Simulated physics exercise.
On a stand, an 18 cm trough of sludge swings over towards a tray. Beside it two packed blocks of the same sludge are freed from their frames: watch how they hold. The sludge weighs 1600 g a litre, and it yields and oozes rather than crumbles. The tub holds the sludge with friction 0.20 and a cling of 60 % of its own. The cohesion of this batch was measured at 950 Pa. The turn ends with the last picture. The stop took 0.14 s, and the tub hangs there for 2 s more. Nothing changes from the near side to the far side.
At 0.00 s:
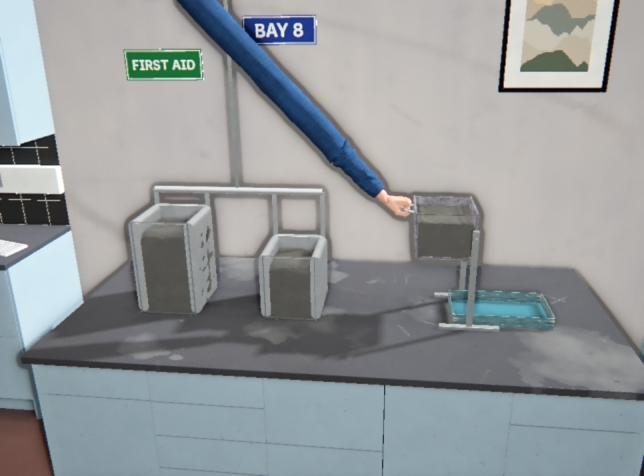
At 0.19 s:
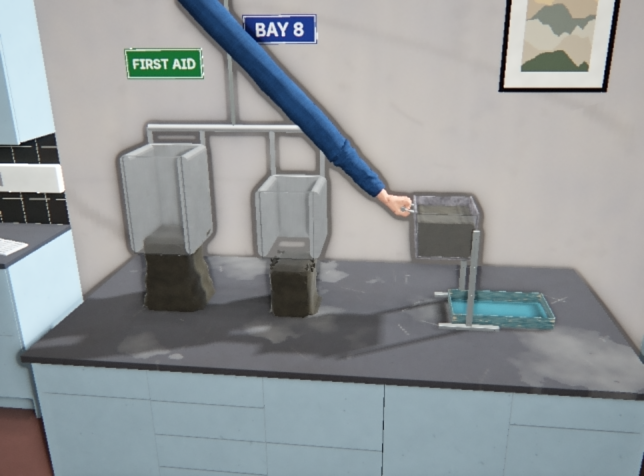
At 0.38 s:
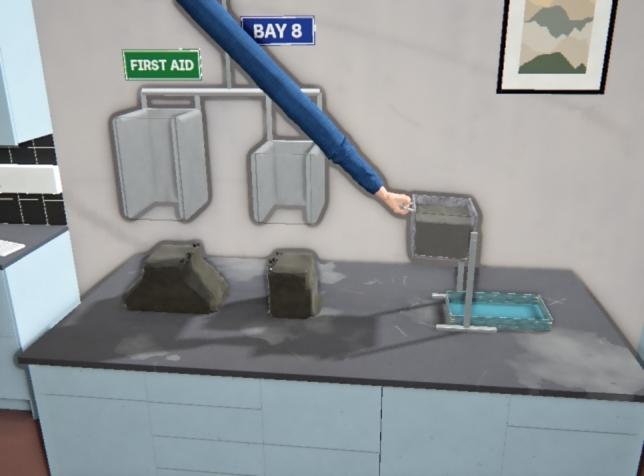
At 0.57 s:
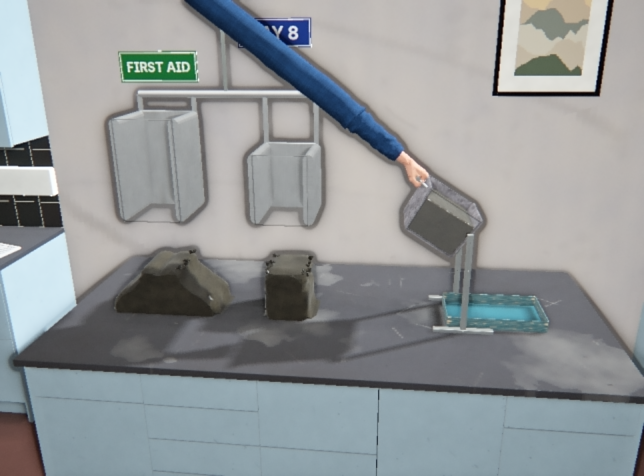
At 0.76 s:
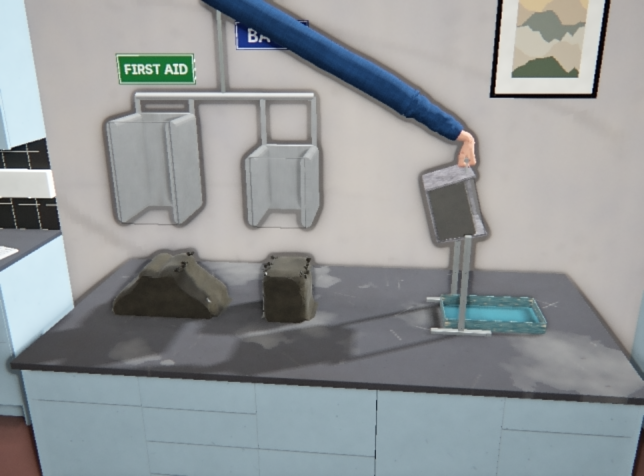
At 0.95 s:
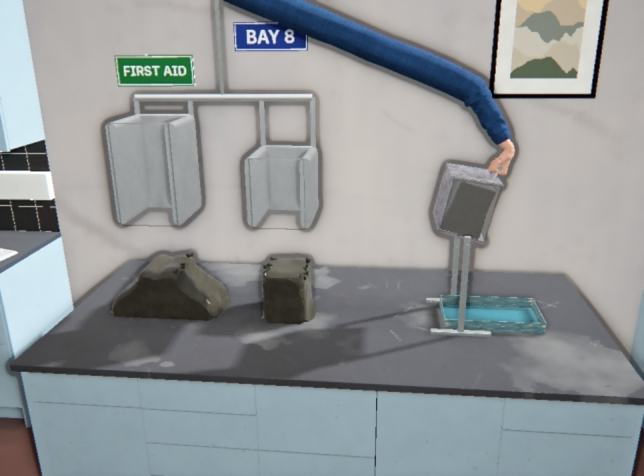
A long blue-sleeved arm reaches over a dark worktop with pale blue cupboards, seen from the front and slightly above. Two grey casings surround dark sludge blocks at left, below green and blue signs, while a sludge-filled tub stands over a turquoise tray at right. The casings rise, the left block slumps into a broad mound and the right settles slightly, then the hand tips the tub steeply rightward as the view drifts slightly.
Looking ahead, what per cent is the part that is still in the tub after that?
It comes to some 0 %.
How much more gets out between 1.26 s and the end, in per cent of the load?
Some 40 per cent.
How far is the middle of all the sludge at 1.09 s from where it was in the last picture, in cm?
About 5 cm.
After 1.09 s, the tub is at 102 degrees and holds 82 %.
After 1.26 s, the tub is at 102 degrees and holds 39 %.
After 1.43 s, the tub is at 102 degrees and holds 19 %.
After 1.60 s, the tub is at 102 degrees and holds 0 %.
After 2.95 s, the tub is at 102 degrees and holds 0 %.
